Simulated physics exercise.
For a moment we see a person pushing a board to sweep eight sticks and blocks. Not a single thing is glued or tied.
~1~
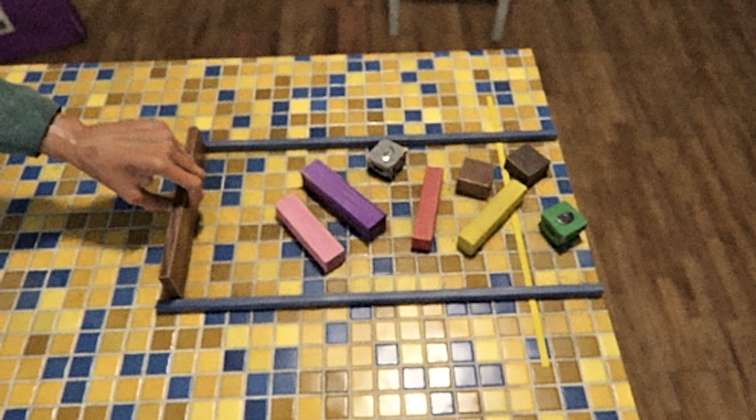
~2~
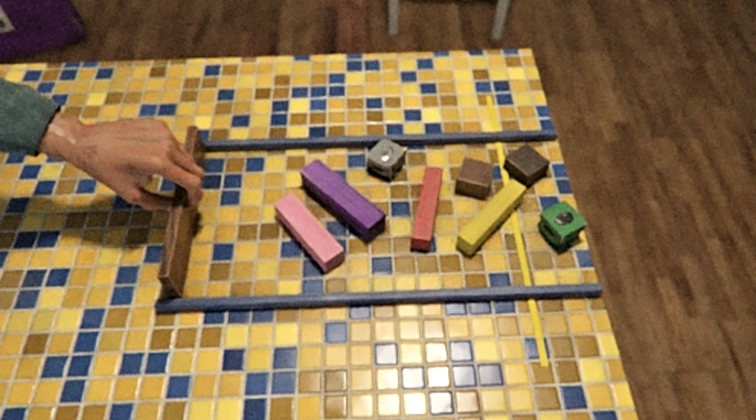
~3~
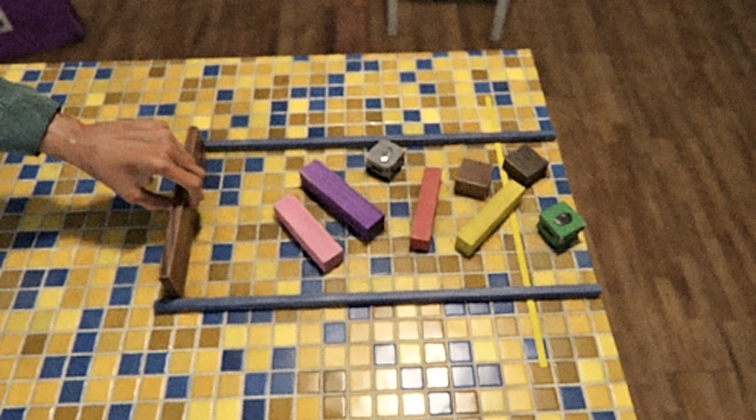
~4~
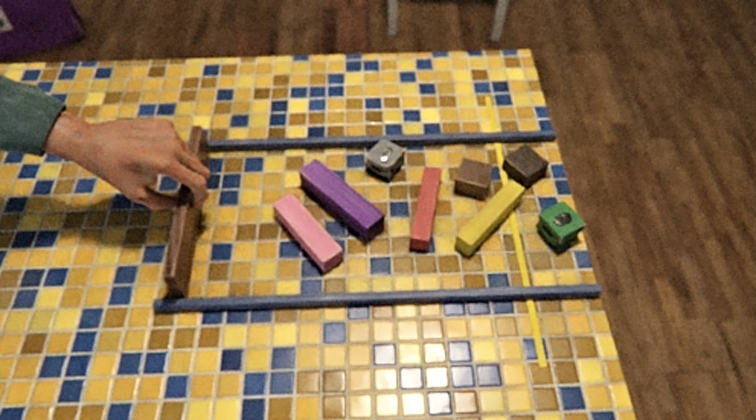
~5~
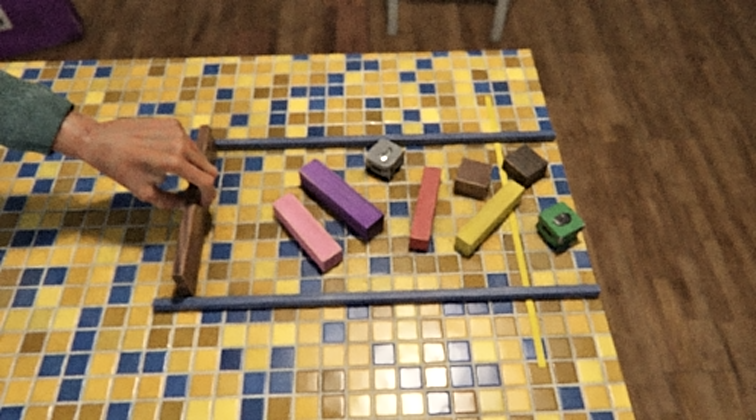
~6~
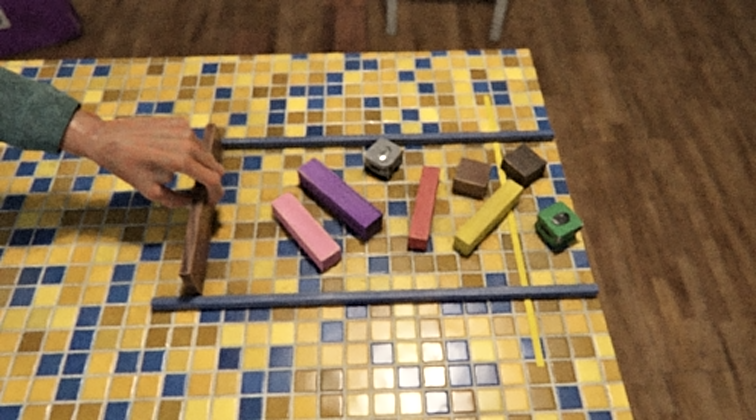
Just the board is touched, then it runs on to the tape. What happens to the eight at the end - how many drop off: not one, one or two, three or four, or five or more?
What drops is a group of three or four.
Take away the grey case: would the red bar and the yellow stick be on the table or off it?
The red bar is still there, the yellow stick is gone.
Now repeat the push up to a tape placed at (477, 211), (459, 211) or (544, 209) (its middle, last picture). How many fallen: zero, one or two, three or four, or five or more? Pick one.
Result per tape, as listed: One or two; zero; at least five.
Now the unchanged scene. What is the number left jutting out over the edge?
The number would be 1.
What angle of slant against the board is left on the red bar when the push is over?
Angle: Roughly 20 degrees.
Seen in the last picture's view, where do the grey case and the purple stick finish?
The grey case finishes at (541, 148); the purple stick finishes at (533, 177).
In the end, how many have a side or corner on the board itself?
It's 2.
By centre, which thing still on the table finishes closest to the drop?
Going by centres, it is the red bar.
Soon after, none off yet; green case at rest near (557, 225); black block at rest near (523, 165); yellow stick at rest near (488, 216).
After that, none off yet; green case at rest near (557, 225); black block at rest near (523, 165); yellow stick moving near (494, 217).
And then, none off yet; green case displaced about its own width near (582, 224); black block displaced about its own width near (558, 157); yellow stick displaced about its own width near (553, 220).
In the end, the number that fall off is three or four; gone, brown block, yellow stick, black block and green case.
